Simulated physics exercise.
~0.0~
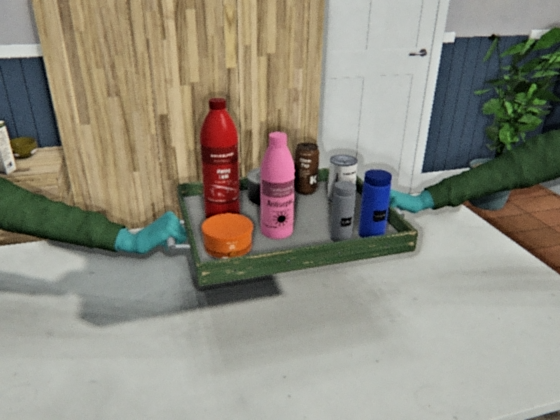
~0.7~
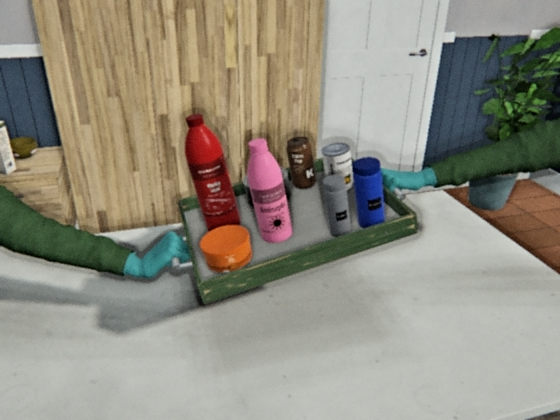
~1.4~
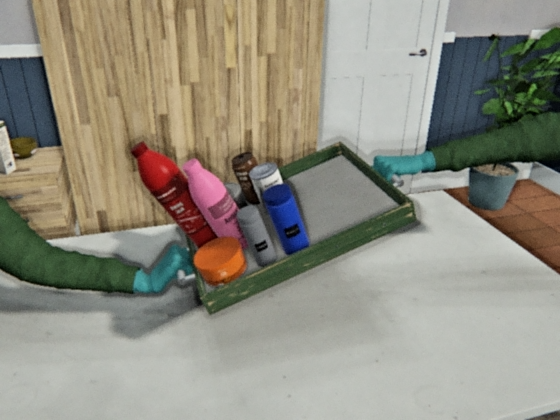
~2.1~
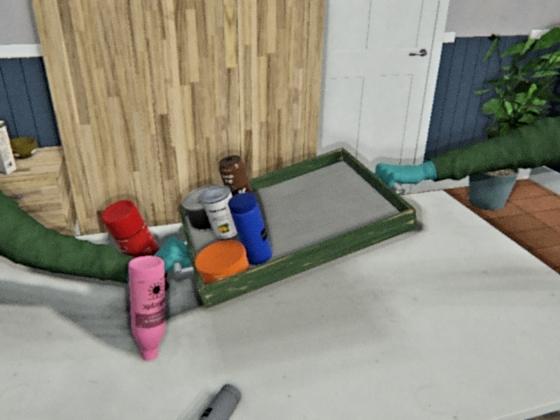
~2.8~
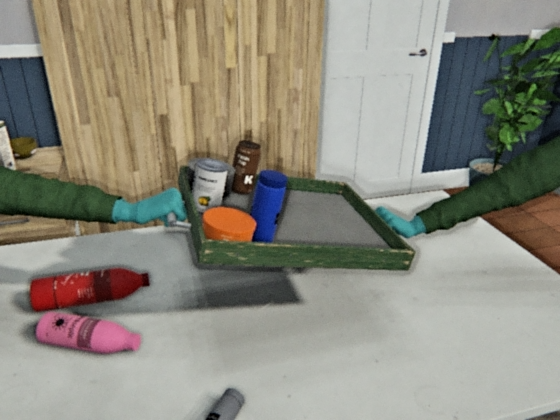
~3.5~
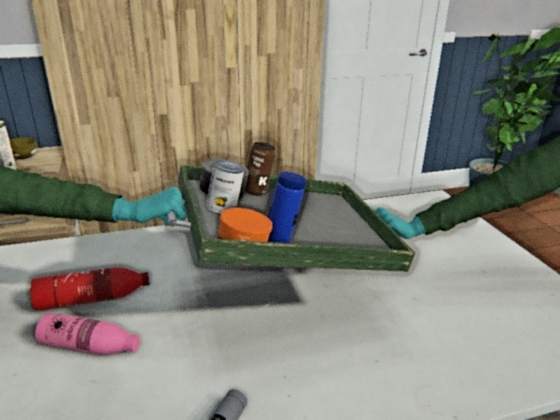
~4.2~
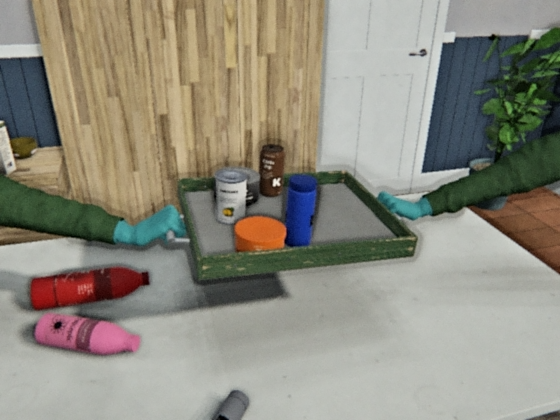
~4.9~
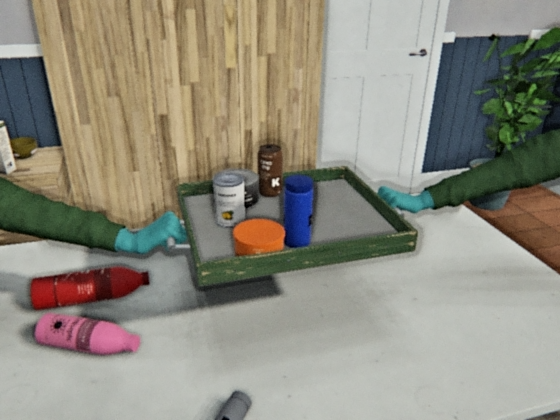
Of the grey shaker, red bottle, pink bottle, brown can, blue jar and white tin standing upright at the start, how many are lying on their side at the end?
Three of them end up on their side, namely the red bottle, the pink bottle and the grey shaker, which all lie on the table off the tray.
